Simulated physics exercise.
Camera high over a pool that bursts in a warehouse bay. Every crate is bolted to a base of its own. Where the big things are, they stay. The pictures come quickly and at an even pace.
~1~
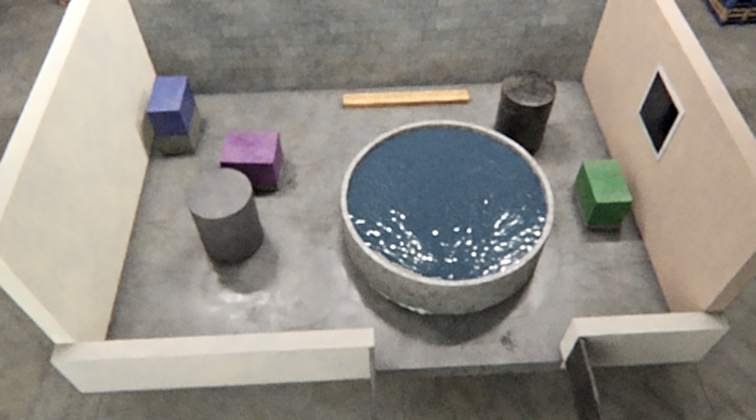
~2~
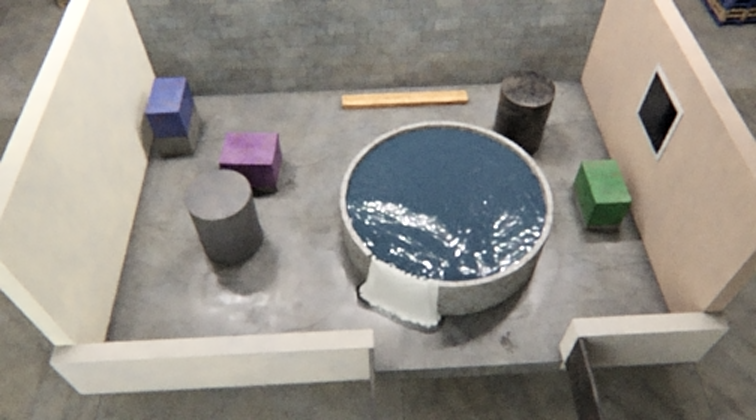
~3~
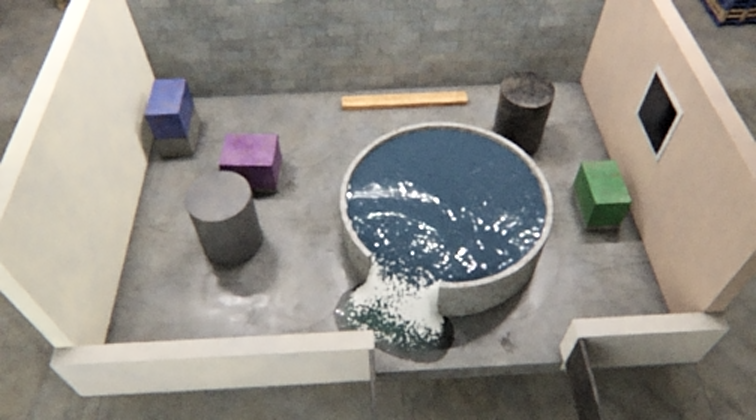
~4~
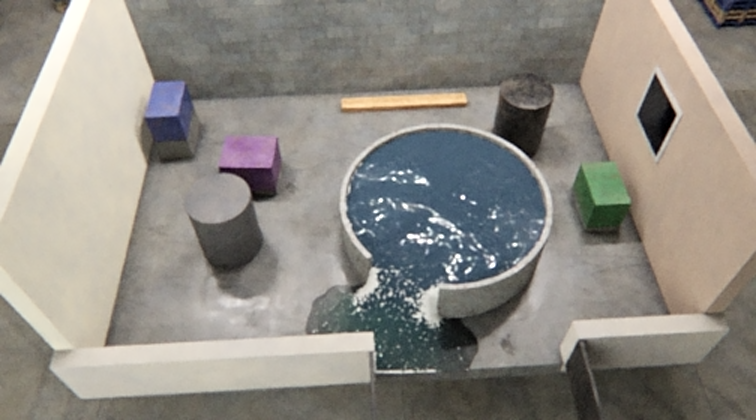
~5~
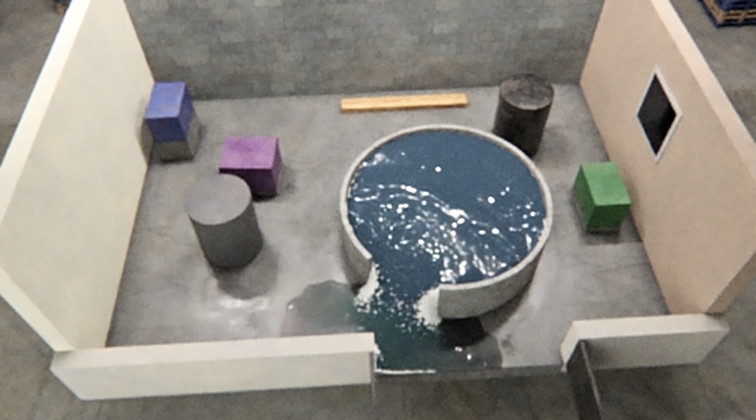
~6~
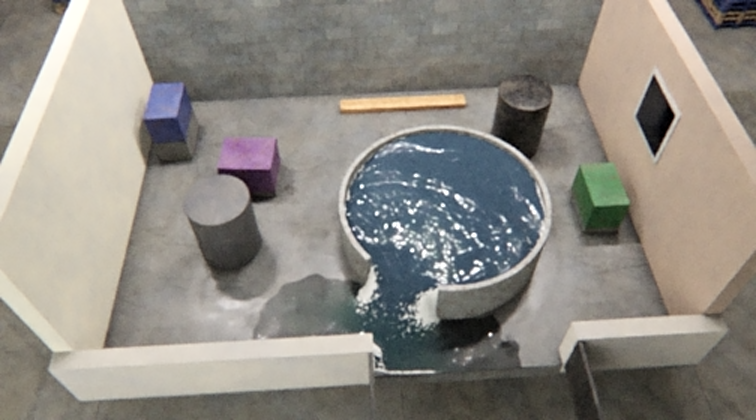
A round grey pool of dark blue water dominates a concrete-floored warehouse bay, seen from high above between pale side walls. Blue and purple boxes and a grey cylinder stand at left, a dark barrel and green box at right, and a wooden plank lies behind. The still pool bursts at its front rim, and foaming water pours through the gap, spreading across the floor along the low front wall.
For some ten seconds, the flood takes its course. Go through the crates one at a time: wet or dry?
Crate by crate: Blue crate dry, green crate dry, purple crate wet.
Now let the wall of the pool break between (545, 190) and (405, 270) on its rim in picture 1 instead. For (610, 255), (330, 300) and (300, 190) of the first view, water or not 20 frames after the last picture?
Soaked / unwetted / unwetted.
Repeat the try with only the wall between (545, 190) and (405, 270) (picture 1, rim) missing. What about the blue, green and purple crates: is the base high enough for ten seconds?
My take: Blue stays clear, green gets flooded, and purple stays clear.
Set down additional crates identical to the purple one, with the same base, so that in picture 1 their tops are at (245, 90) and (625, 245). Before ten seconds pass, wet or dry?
Crate one is touched by the flood; crate two avoids the flood.
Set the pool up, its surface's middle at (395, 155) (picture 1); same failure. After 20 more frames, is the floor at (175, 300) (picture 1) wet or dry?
My call is that the spot is drenched.
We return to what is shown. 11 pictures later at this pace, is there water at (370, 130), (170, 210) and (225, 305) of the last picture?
First spared, second spared, third inundated.
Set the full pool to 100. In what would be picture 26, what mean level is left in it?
Around 56 percent.
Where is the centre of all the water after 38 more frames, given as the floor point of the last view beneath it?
Close to (344, 230), I reckon.
A moment on, water covers 15 % of the floor; the blue crate not reached, the green crate not reached, the purple crate not reached.
Next, water covers 20 % of the floor; the blue crate not reached, the green crate not reached, the purple crate not reached.
Then, water covers 30 % of the floor; the blue crate water round its plinth, the green crate not reached, the purple crate water round its plinth.
Later, water covers 50 % of the floor; the blue crate water round its plinth, the green crate not reached, the purple crate water round its plinth.
In the end, water covers 80 % of the floor; the blue crate stayed above the water, the green crate stayed above the water, the purple crate was topped.
